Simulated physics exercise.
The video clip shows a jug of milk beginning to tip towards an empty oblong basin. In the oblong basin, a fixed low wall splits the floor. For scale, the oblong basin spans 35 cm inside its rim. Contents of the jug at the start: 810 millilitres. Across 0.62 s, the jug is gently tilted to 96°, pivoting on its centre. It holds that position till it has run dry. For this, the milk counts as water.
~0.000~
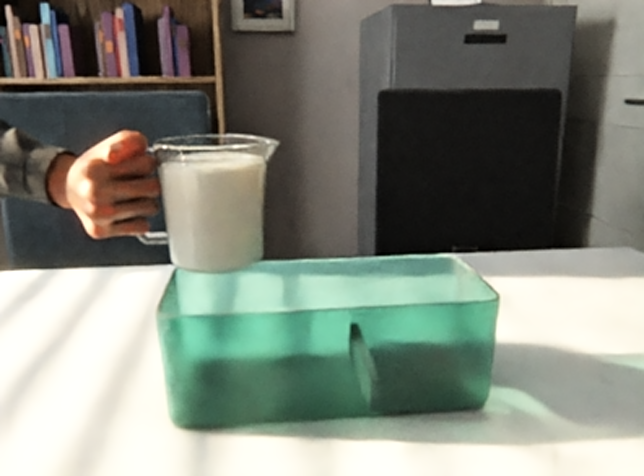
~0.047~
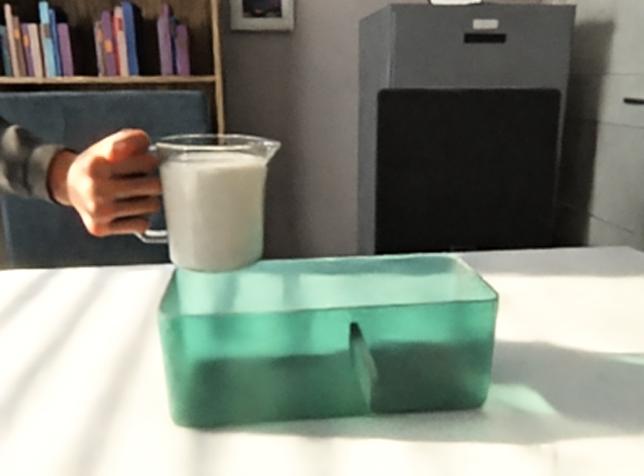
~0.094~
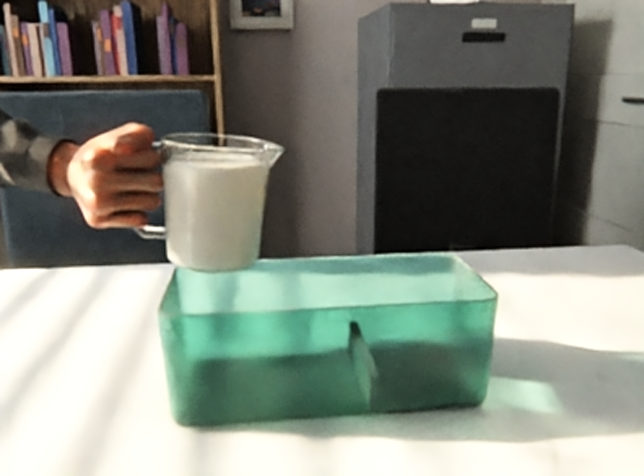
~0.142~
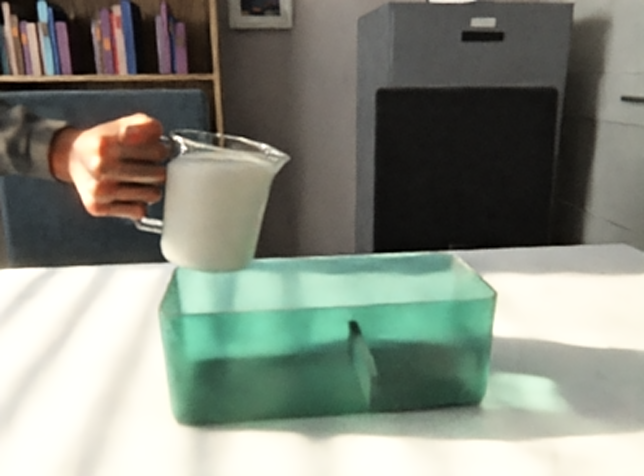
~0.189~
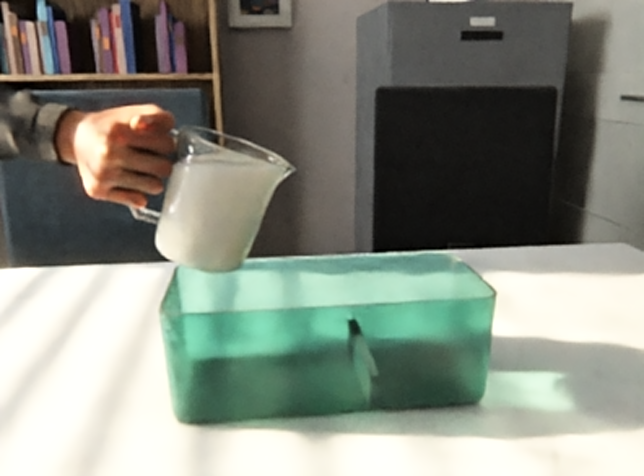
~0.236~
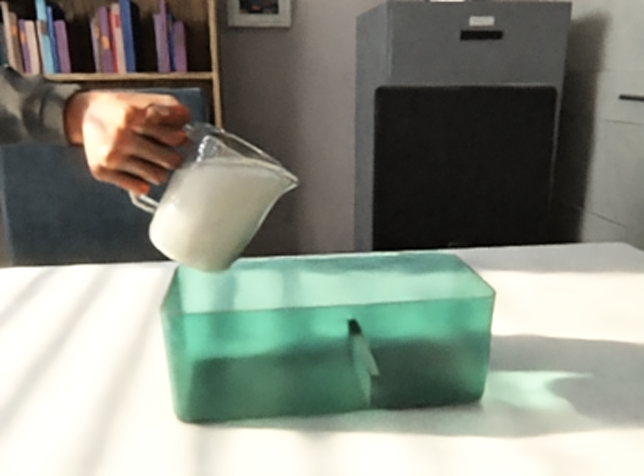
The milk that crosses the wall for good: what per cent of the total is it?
It is about 15 per cent of the total.
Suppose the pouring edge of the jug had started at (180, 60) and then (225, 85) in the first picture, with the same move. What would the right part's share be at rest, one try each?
Respectively about 10 and 10 percent.
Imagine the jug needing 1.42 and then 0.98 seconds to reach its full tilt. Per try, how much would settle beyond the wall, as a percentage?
I'd expect close to 25 per cent and then close to 20 per cent.
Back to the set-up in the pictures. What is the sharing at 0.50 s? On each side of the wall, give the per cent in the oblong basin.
About 14 left, 5 right.
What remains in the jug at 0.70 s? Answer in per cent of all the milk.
24 %.
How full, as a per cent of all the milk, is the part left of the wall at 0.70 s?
Roughly 56 in a hundred.
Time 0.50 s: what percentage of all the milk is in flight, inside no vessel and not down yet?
18 per cent.
By 0.50 s the tilt is 88° and 63 per cent is still to pour, 15 is left of the wall and 5 right of it.
By 0.70 s the tilt is 96° and 24 per cent is still to pour, 56 is left of the wall and 10 right of it.
By 0.90 s the tilt is 96° and 7 per cent is still to pour, 77 is left of the wall and 12 right of it.
By 1.12 s the tilt is 96° and 2 per cent is still to pour, 84 is left of the wall and 13 right of it.
At rest 84 per cent lies left of the wall, 15 right of it and 1 outside.
